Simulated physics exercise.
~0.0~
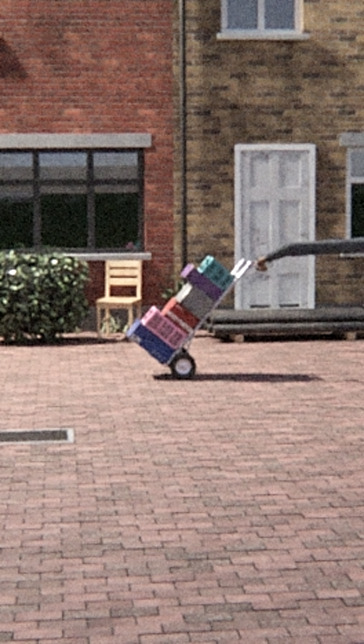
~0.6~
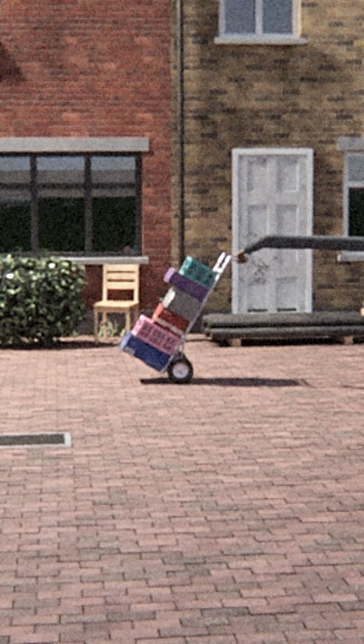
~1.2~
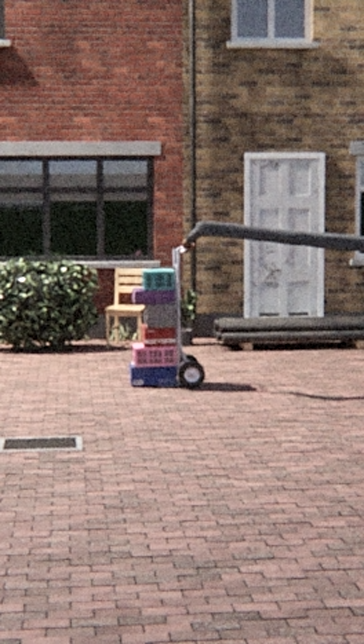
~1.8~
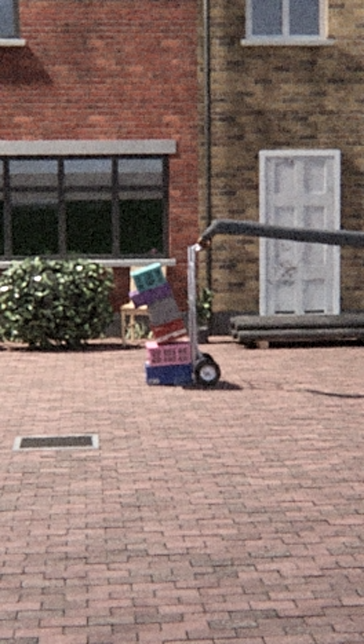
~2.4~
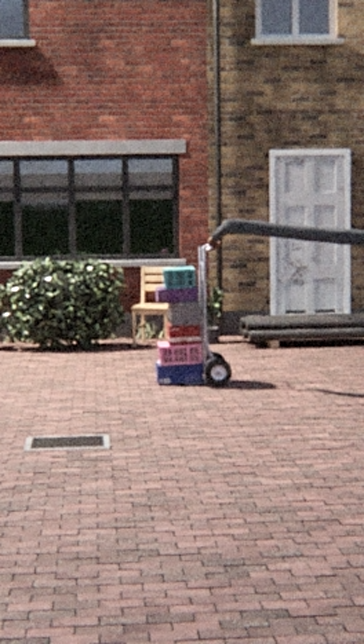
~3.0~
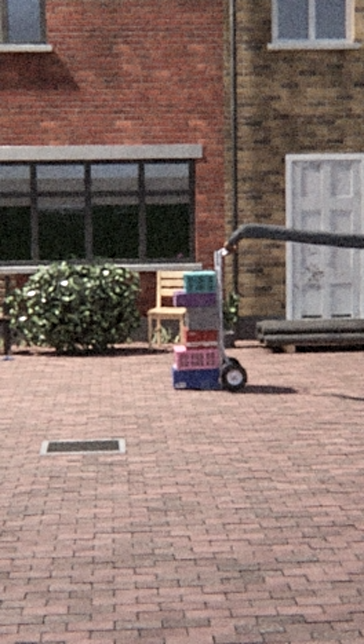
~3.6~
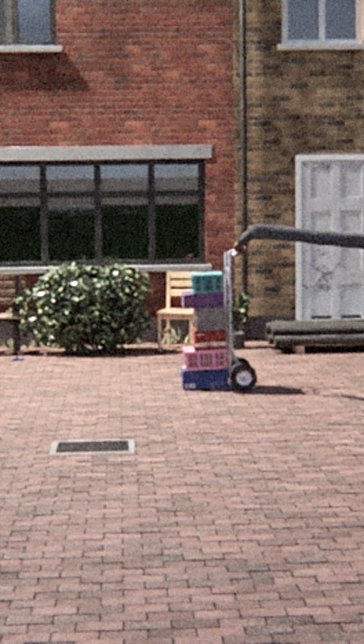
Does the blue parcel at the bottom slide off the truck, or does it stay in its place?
The blue parcel stays in its place at the bottom of the stack, even though the boxes at the top tip forward for a moment.
